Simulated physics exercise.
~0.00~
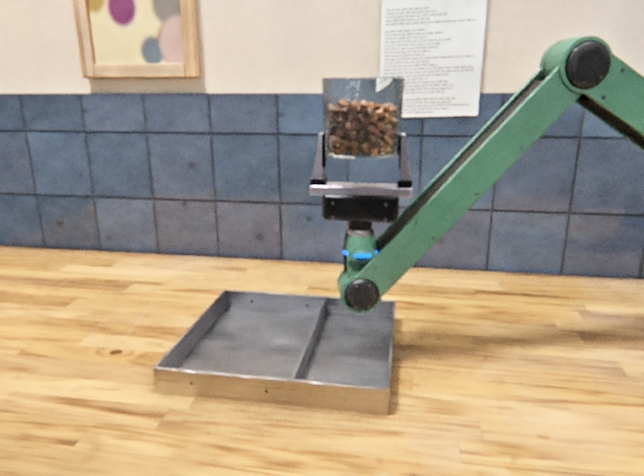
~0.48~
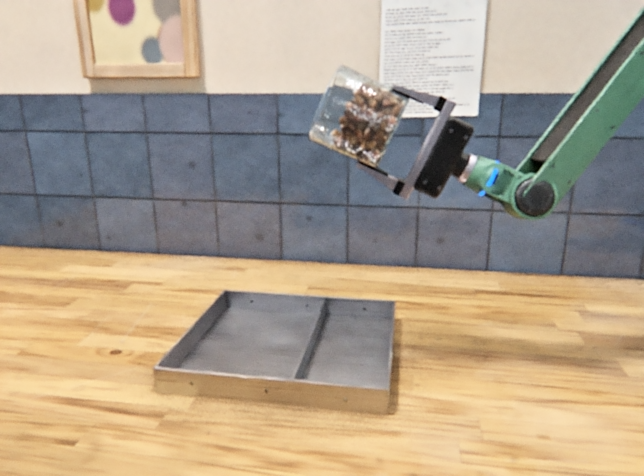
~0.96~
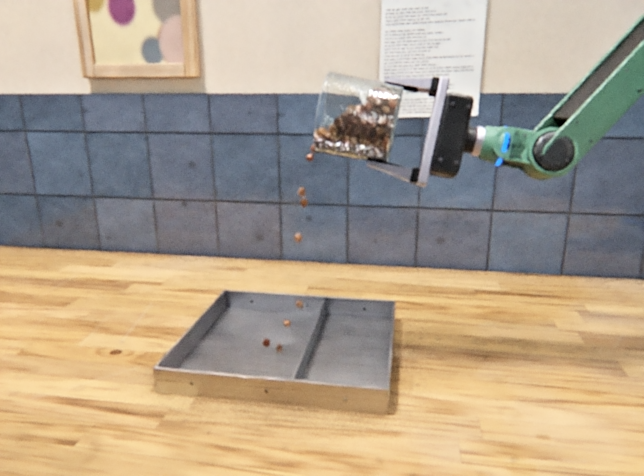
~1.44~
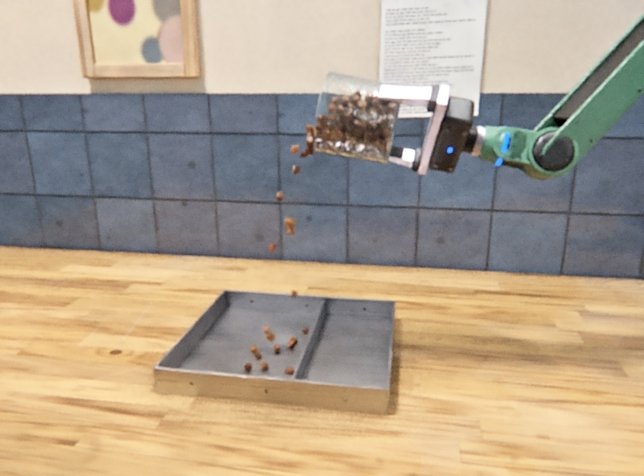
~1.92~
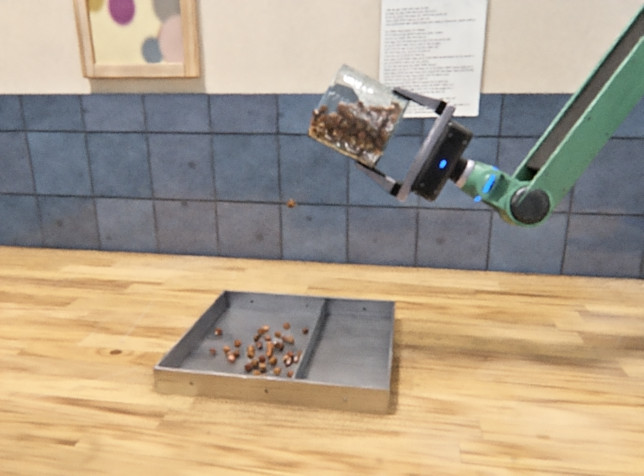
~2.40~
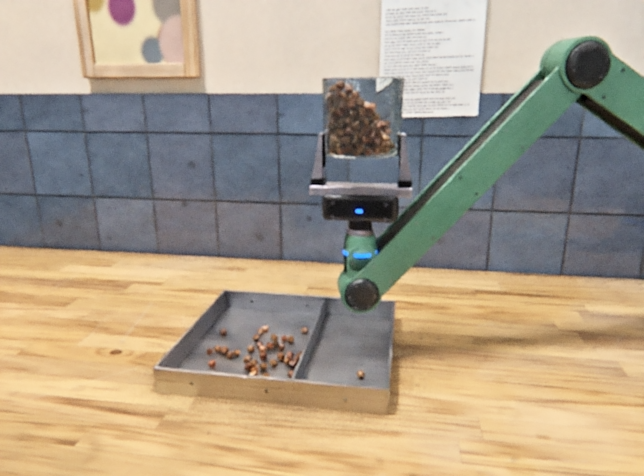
On a wooden tabletop before blue tiles, a green robot arm raised and tipped a clear beaker of brown pellets leftward, spilling some into a divided metal tray, then swung it upright, still mostly full, leaving a scattering mainly in the tray's left section.
